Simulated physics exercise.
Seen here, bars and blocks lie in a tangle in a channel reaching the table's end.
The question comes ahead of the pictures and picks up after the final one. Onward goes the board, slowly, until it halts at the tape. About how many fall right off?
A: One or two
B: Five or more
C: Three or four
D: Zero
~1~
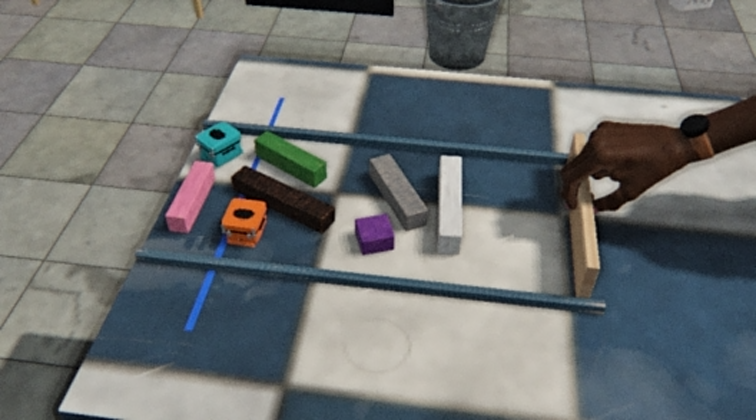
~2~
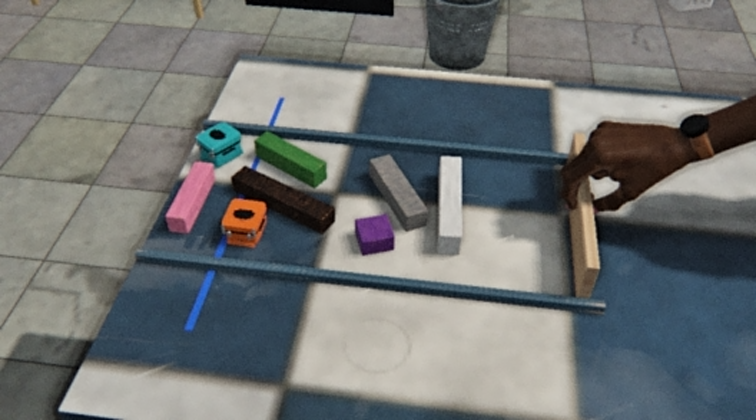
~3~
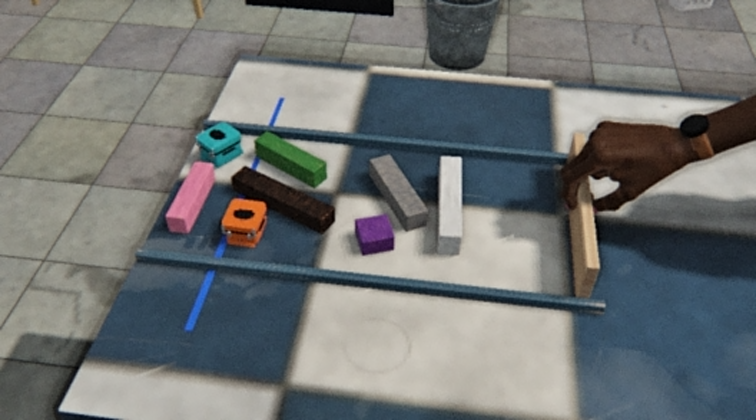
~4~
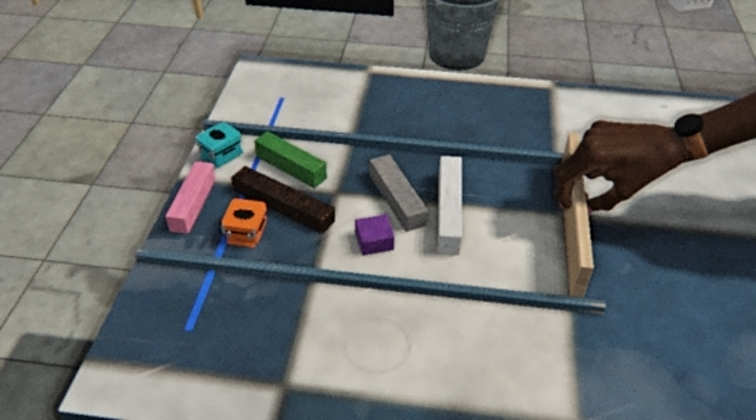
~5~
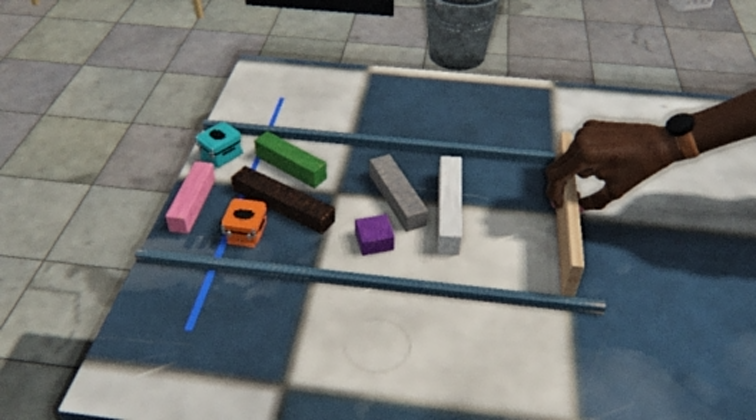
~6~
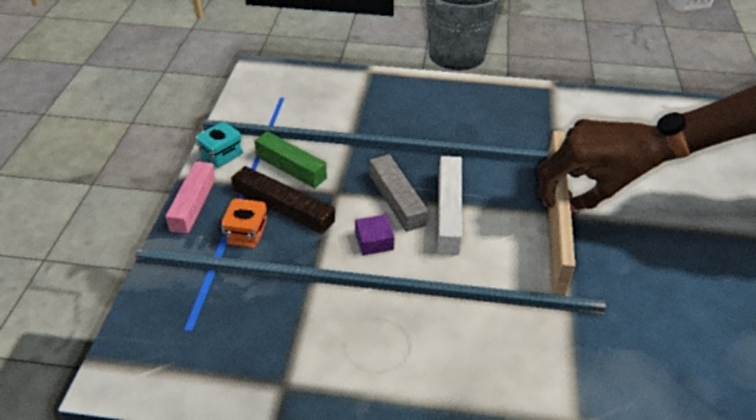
One or two.
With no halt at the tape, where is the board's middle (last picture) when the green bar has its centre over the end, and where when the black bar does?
Green bar over the end: About (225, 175). Black bar over the end: About (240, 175).
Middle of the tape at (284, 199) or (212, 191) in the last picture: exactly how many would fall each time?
First try 0, second try 5.
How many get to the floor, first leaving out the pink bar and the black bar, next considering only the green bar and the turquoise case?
The first try gives 1, the second gives 1.
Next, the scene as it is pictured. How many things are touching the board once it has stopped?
Count: 1.
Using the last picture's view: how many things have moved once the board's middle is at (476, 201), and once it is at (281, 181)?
At the first spot 0, then 8.
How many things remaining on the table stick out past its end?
Result: 2.
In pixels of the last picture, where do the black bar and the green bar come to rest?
The black bar settles near (174, 183); as for the green bar, near (206, 148).
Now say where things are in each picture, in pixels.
In the first frame, pink bar (192, 196); turquoise case (220, 146); orange case (245, 223); board (581, 211); tape (243, 194).
In the second frame, turquoise case (220, 146); white bar (450, 204).
In the third frame, orange case (245, 223); green bar (290, 159).
In the fourth frame, pink bar (192, 196); grey bar (397, 192).
In the fifth frame, turquoise case (220, 146); purple block (375, 235).
In the sixth frame, pink bar (192, 196); turquoise case (220, 146); orange case (245, 223); board (559, 209); tape (243, 194).
Soon after, none off yet; pink bar at rest near (192, 196); turquoise case at rest near (220, 146); orange case at rest near (245, 223).
In the end, the number that fall off is one or two; gone, turquoise case and pink bar.
